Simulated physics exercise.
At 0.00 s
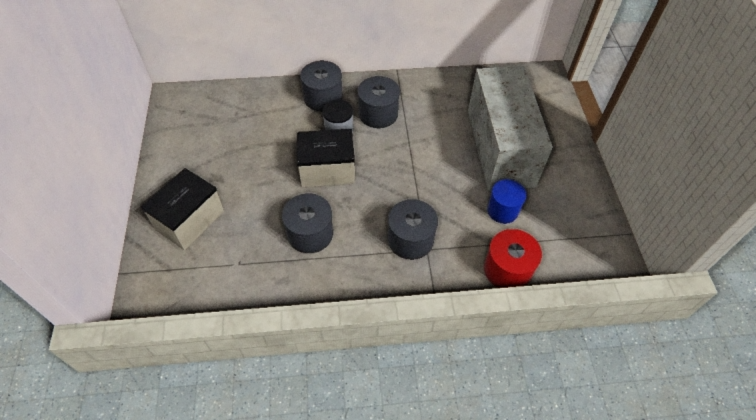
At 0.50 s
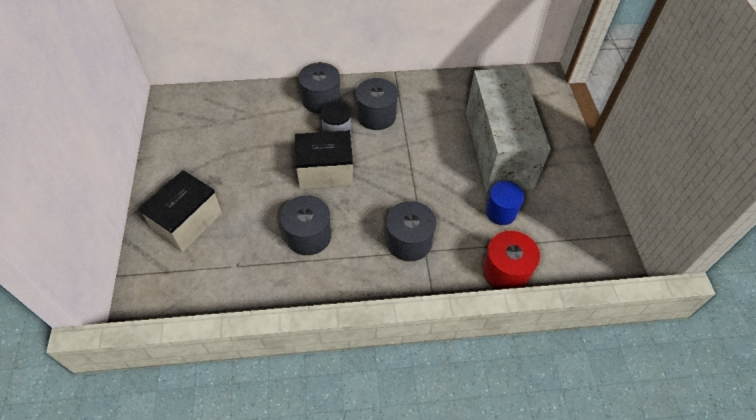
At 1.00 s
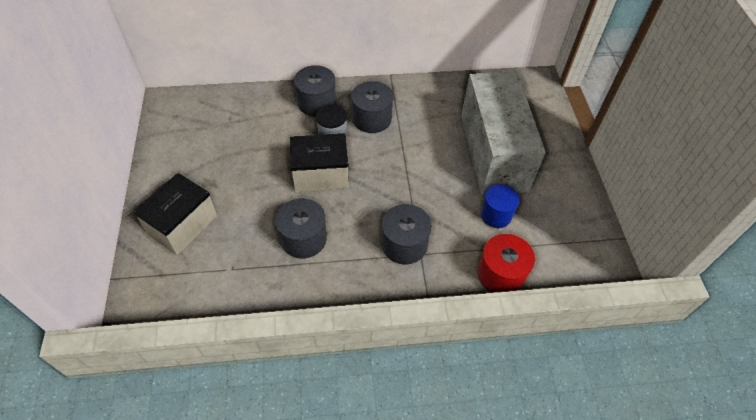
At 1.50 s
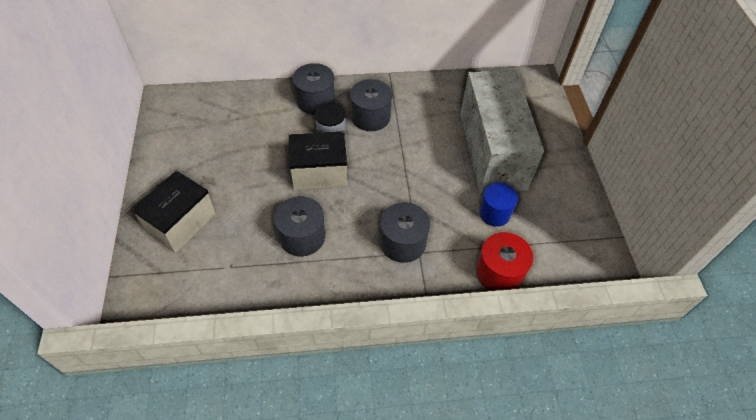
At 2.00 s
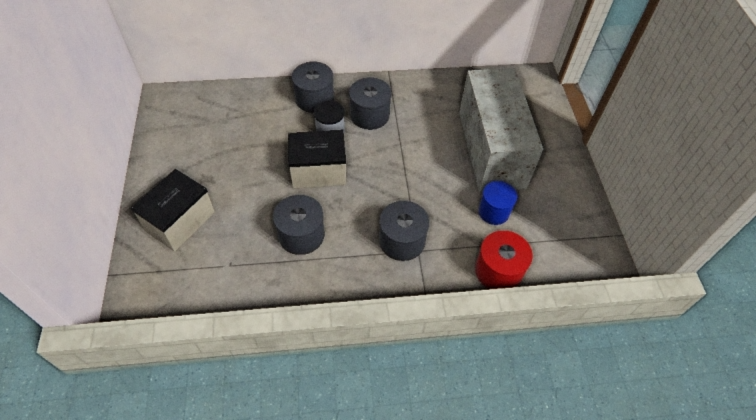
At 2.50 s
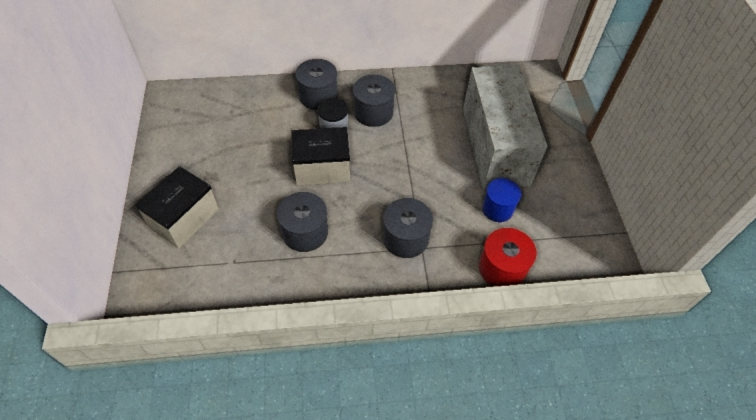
A small walled shop room with a stone-tiled floor is seen from high above, with a low pale wall across the front and blue-grey paving outside. A red tub sits at the front right with a blue pail and long grey stone block behind it, while dark grey tubs and two black-topped chests stand left and centre. Nothing inside shifts; only the camera sways slightly.
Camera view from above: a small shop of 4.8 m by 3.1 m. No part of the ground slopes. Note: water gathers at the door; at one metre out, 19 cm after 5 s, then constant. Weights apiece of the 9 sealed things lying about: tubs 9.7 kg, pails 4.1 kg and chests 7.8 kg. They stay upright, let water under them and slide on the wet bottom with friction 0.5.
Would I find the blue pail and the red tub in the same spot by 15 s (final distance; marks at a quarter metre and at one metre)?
Outcome: The blue pail is basically where it began, the red tub is slightly displaced.
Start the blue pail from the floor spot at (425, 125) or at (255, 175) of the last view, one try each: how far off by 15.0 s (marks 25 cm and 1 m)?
From the first spot it would stay roughly in place, and from the second it would drift a bit.
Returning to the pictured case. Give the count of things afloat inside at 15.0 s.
At that point I count 7.
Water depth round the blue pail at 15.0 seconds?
Roughly 5 cm deep.
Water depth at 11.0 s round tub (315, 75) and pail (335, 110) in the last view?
Some 5 cm at the first, some 3 cm at the second.
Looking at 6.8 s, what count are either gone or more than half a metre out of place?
0.
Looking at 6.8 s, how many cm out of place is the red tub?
Some 0 cm from the start.
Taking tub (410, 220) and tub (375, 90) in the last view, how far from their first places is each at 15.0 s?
They sit 20 cm and 30 cm away, in the order given.
After 3.5 s the blue pail is near (504, 192), 0.0 m from its start, aground; the red tub is near (511, 250), 0.0 m from its start, aground; 0 afloat.
After 6.8 s the blue pail is near (504, 192), 0.0 m from its start, aground; the red tub is near (511, 250), 0.0 m from its start, aground; 0 afloat.
After 11.0 s the blue pail is near (500, 185), 0.1 m from its start, aground; the red tub is near (473, 226), 0.4 m from its start, aground; 1 afloat.
After 15.0 s the blue pail is near (498, 185), 0.1 m from its start, afloat; the red tub is near (475, 226), 0.4 m from its start, aground; 7 afloat.
